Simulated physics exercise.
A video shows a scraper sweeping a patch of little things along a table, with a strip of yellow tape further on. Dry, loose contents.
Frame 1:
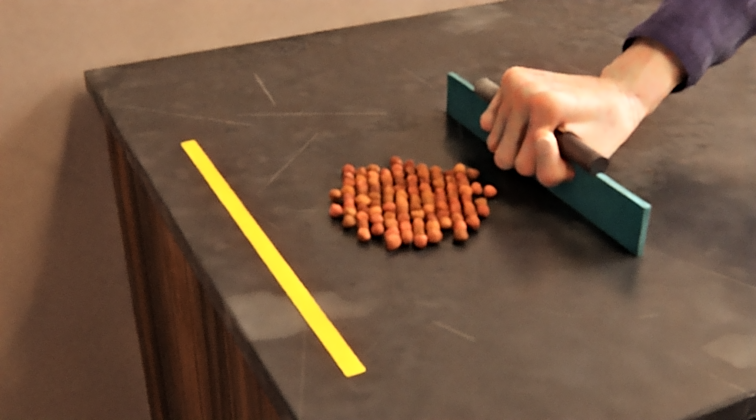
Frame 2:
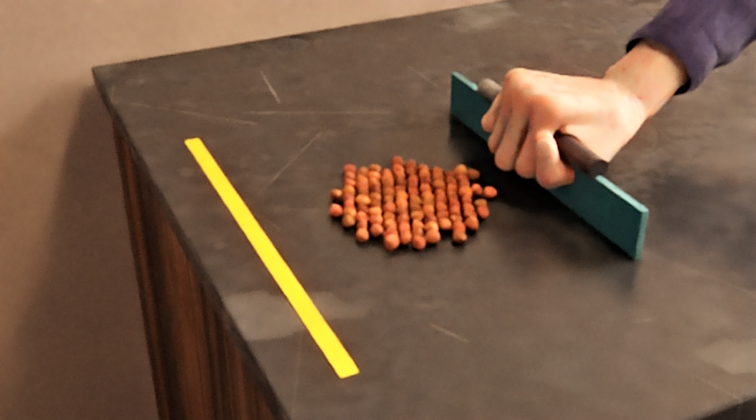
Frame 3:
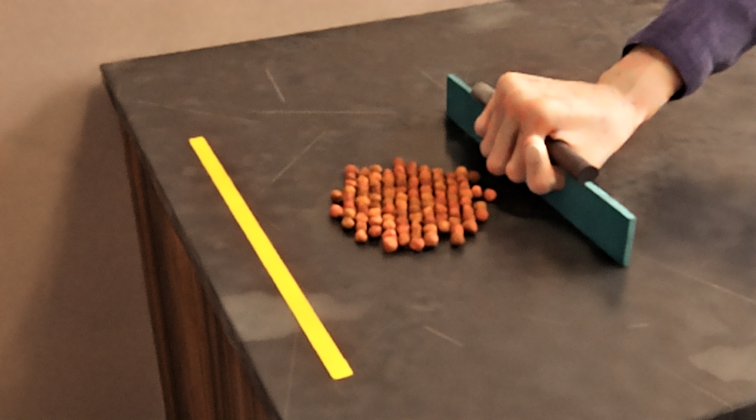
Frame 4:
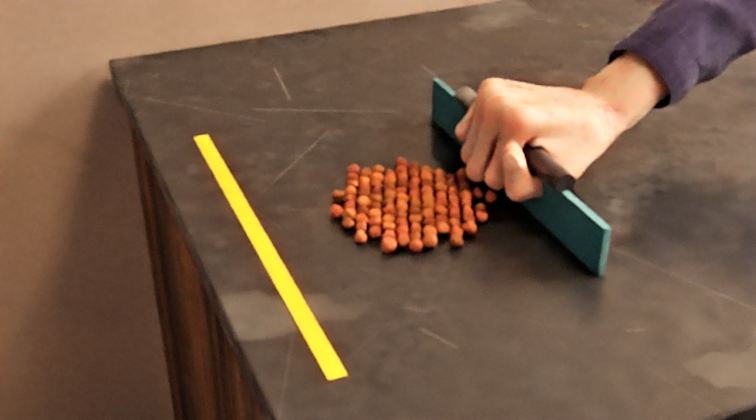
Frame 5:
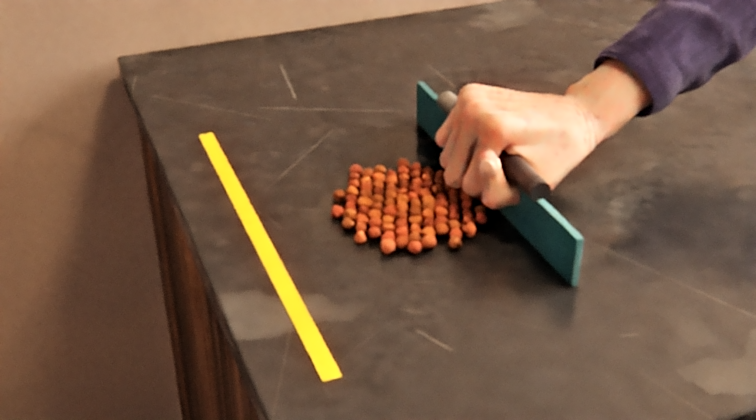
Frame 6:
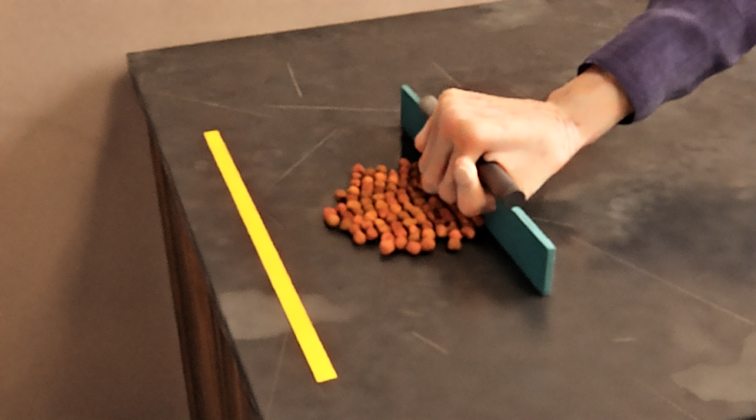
On a dark, scratched tabletop, a hand held a teal scraper still beside a patch of small orange-brown pellets, then slid it left into them, bunching them slightly toward a strip of yellow tape.
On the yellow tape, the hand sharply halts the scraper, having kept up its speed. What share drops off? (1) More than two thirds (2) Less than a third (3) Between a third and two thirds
Option 3: Between a third and two thirds.
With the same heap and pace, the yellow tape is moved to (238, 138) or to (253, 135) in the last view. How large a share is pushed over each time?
Case one: Around 20 percent; case two: 10 percent.
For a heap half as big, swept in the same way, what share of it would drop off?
It comes out near 20 per cent of the heap.
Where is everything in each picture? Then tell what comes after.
In the first picture, scraper near (627, 218), at rest; yellow tape near (194, 151), about two fingers from the edge; edge at (197, 258); the heap near (414, 201), clay pellets.
In the second picture, scraper near (625, 221), at rest.
In the third picture, scraper near (614, 228); the heap near (414, 203).
In the fourth picture, scraper near (590, 237).
In the fifth picture, scraper near (564, 247); the heap near (415, 205).
In the sixth picture, scraper near (537, 256); yellow tape near (215, 141); edge at (199, 252); the heap near (408, 208), near a third pushed along.
Shortly afterwards, scraper still moving, near (358, 176); heap all on the table, its front near (241, 252).
Next, scraper stopped at the yellow tape; heap near a third over the edge.
Some moments later, scraper stopped at the yellow tape; heap near half over the edge.
In the end, scraper stopped at the yellow tape; heap near half over the edge.
